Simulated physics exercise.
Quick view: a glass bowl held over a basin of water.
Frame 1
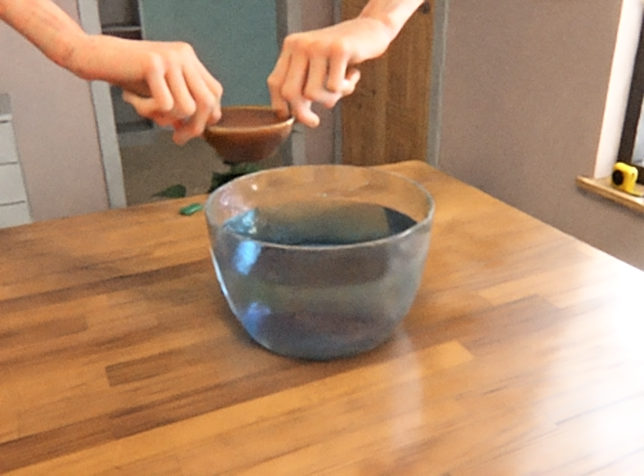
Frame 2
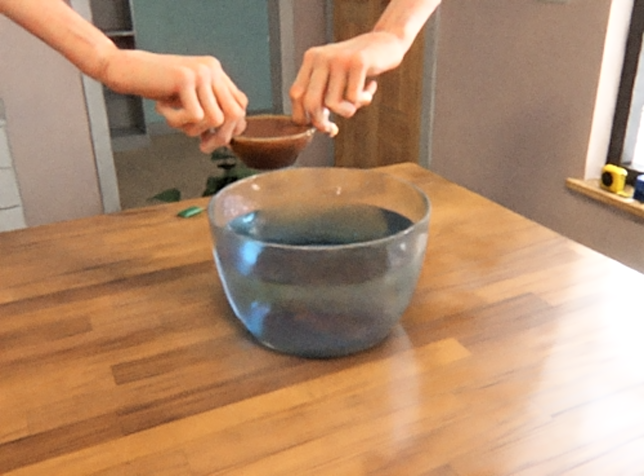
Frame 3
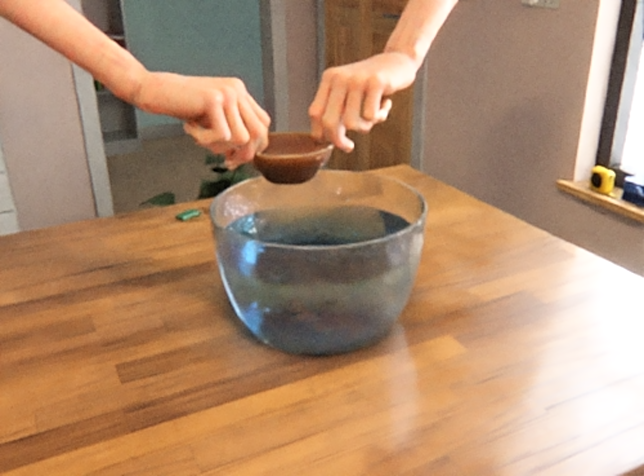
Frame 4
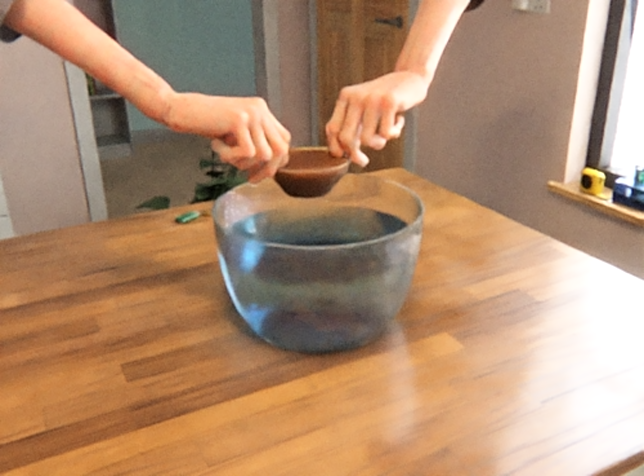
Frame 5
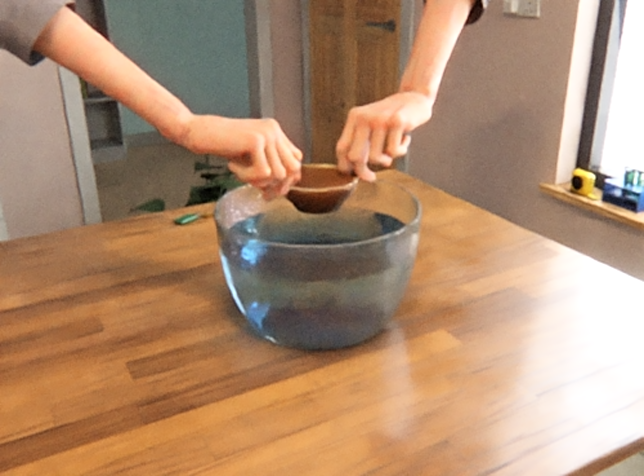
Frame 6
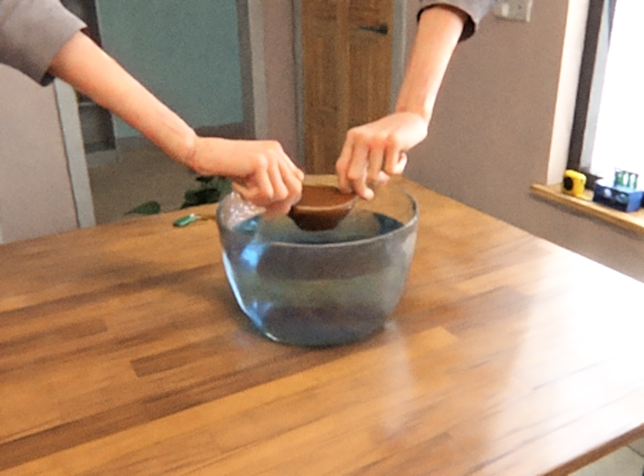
The clip shows two hands holding a small brown bowl above a large clear basin of water on a wooden table. The hands move it slightly right and steadily lower it past the basin's rim to just over the water.
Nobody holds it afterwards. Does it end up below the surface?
Yes.
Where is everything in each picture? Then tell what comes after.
Bowl (246, 133) nearly full; above the basin, in the first frame.
Bowl nearly full, surface at (268, 129); coming down, in the second frame.
Bowl (289, 158) nearly full; lower, in the third frame.
Bowl nearly full, surface at (307, 160); lower still, in the fourth frame.
Bowl (317, 189) nearly full; close to the surface, in the fifth frame.
Bowl nearly full, surface at (317, 196); just over the surface, in the sixth frame.
Shortly, the bowl dips into the water.
Then, water pours in over its rim.
At the finish, the bowl lies on the bottom.
